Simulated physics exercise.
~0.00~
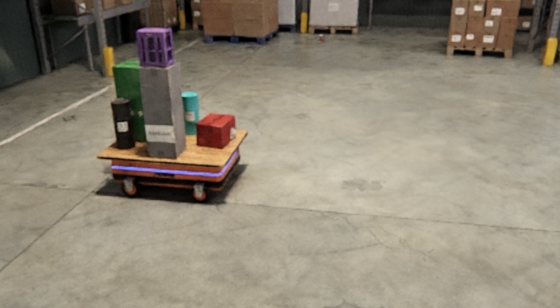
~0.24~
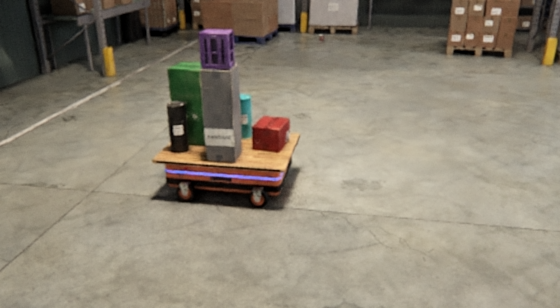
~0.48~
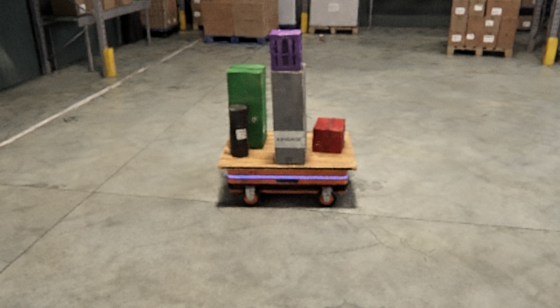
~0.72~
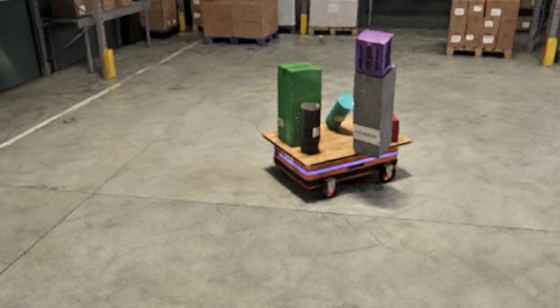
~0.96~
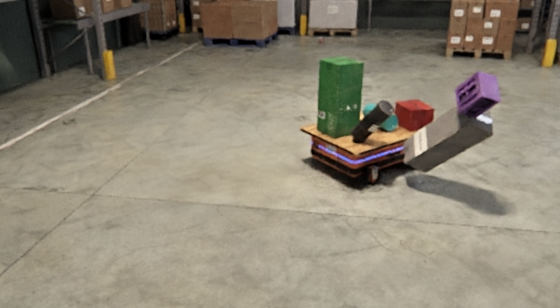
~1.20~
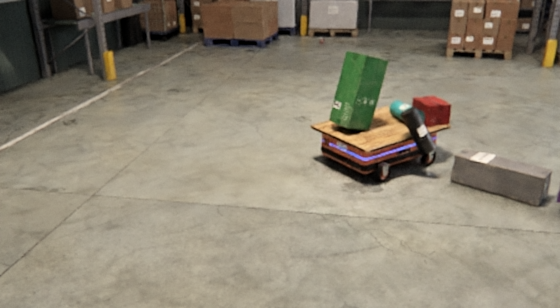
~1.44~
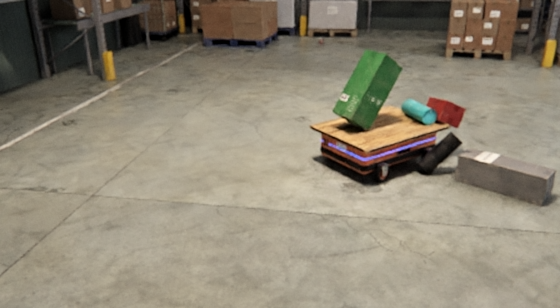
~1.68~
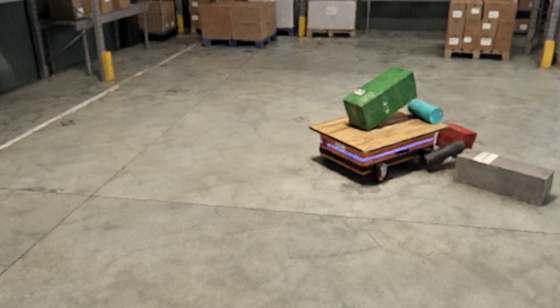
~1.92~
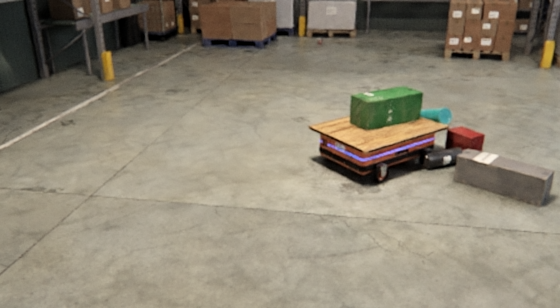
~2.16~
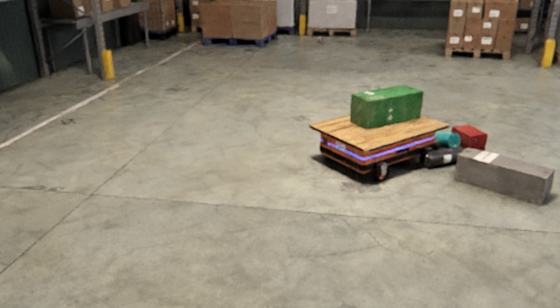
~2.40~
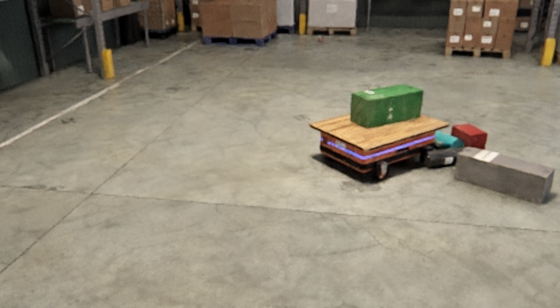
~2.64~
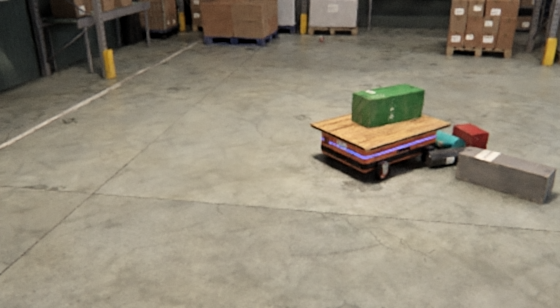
A low wheeled cart with a wooden deck rolls rightward across a concrete warehouse floor, seen from slightly above, with pallets of cardboard boxes and yellow posts behind. It carries a tall grey box topped by a purple crate, a tall green box, black and turquoise canisters and a small red box. As the cart turns, the grey box and crate tip off its right side, and the canisters topple. The cart stops, and the red box and black canister drop off, followed by the turquoise canister. The green box tips over and ends lying on the deck, with the grey box on the floor nearby.
